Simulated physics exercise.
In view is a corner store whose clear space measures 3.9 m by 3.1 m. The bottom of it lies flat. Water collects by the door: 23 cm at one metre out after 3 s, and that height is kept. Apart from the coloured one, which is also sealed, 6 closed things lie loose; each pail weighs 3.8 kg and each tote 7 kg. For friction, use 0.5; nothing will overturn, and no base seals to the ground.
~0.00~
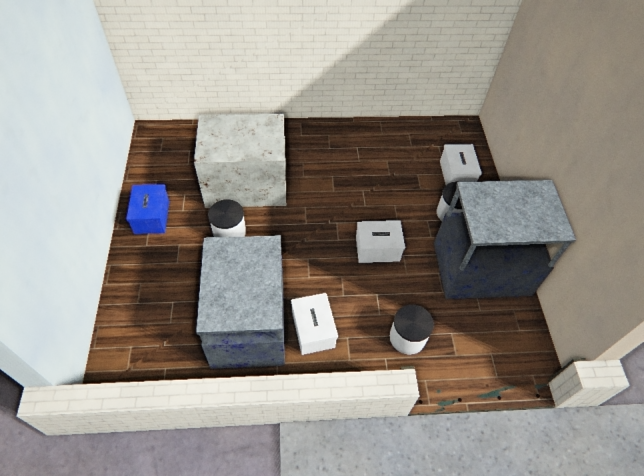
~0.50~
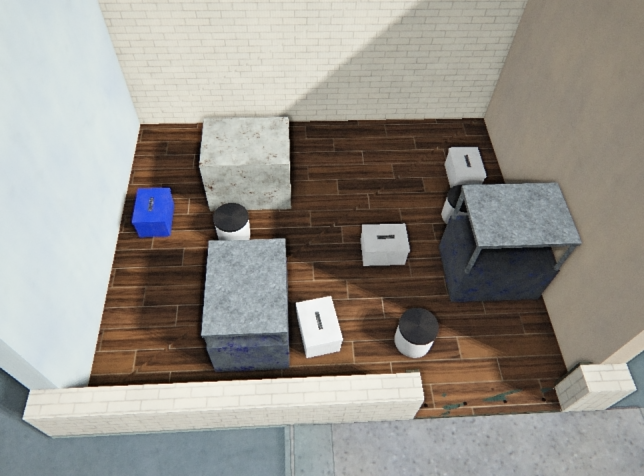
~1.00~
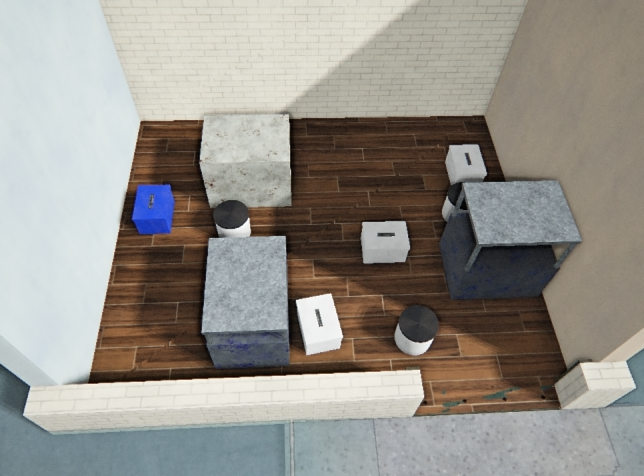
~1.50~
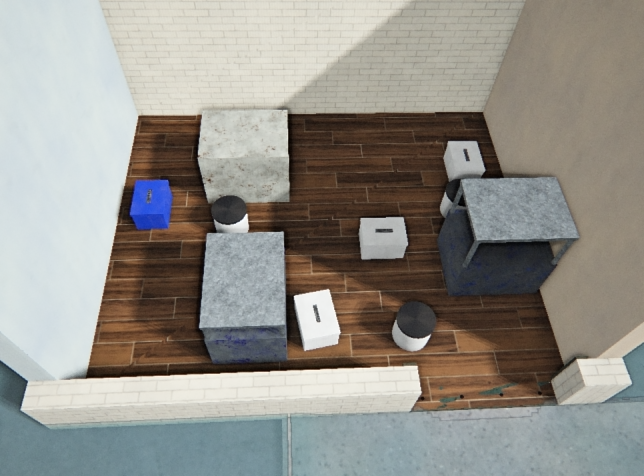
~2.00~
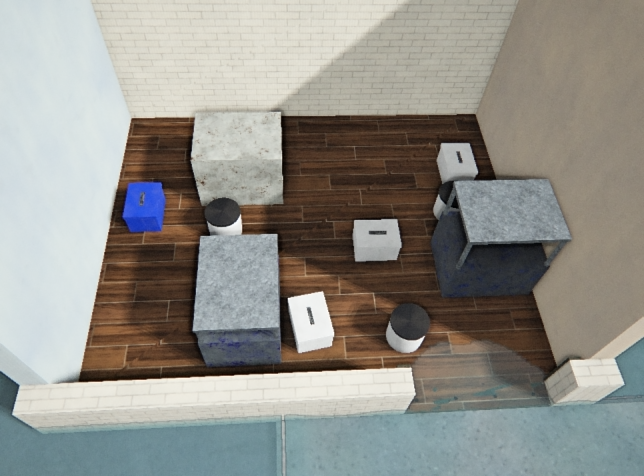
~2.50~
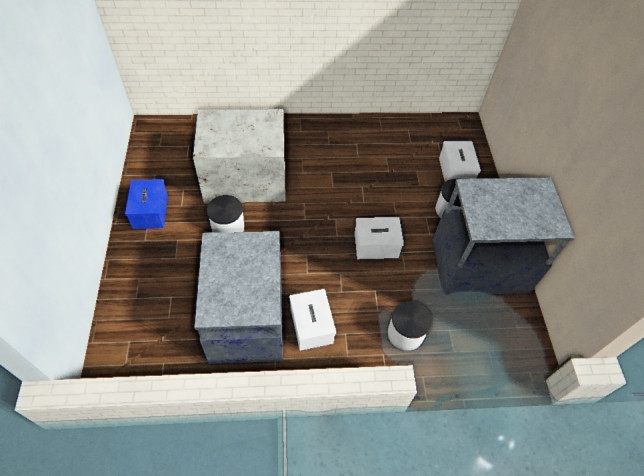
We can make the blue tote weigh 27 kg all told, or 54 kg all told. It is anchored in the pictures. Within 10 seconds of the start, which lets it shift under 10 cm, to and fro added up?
I would say the lighter mass suffices.
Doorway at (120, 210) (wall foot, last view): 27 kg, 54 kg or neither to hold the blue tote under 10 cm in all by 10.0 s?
Moved there, the heavy choice alone works.
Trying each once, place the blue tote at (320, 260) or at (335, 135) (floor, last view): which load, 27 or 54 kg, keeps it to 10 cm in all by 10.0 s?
Respectively, the heavy option is needed and the light option succeeds.
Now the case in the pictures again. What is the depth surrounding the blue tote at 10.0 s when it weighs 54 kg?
13 cm, roughly.
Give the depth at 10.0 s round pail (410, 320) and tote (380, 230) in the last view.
First about 8 cm, second about 10 cm.
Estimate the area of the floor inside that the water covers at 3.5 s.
About 3.0 m2.
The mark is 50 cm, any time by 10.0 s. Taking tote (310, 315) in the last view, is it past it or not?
Result: Threshold not reached.
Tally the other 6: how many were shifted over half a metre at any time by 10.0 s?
It adds up to 5.
After 3.5 s the blue tote would be 0 cm from its start with 27 kg and 0 cm from its start with 54 kg; 0 cm of water round it then.
After 4.5 s the blue tote would be 0 cm from its start with 27 kg and 0 cm from its start with 54 kg; 0 cm of water round it then.
After 7.0 s the blue tote would be 0 cm from its start with 27 kg and 0 cm from its start with 54 kg; 5 cm of water round it then.
After 10.0 s the blue tote would be 0 cm from its start with 27 kg and 0 cm from its start with 54 kg; 13 cm of water round it then.
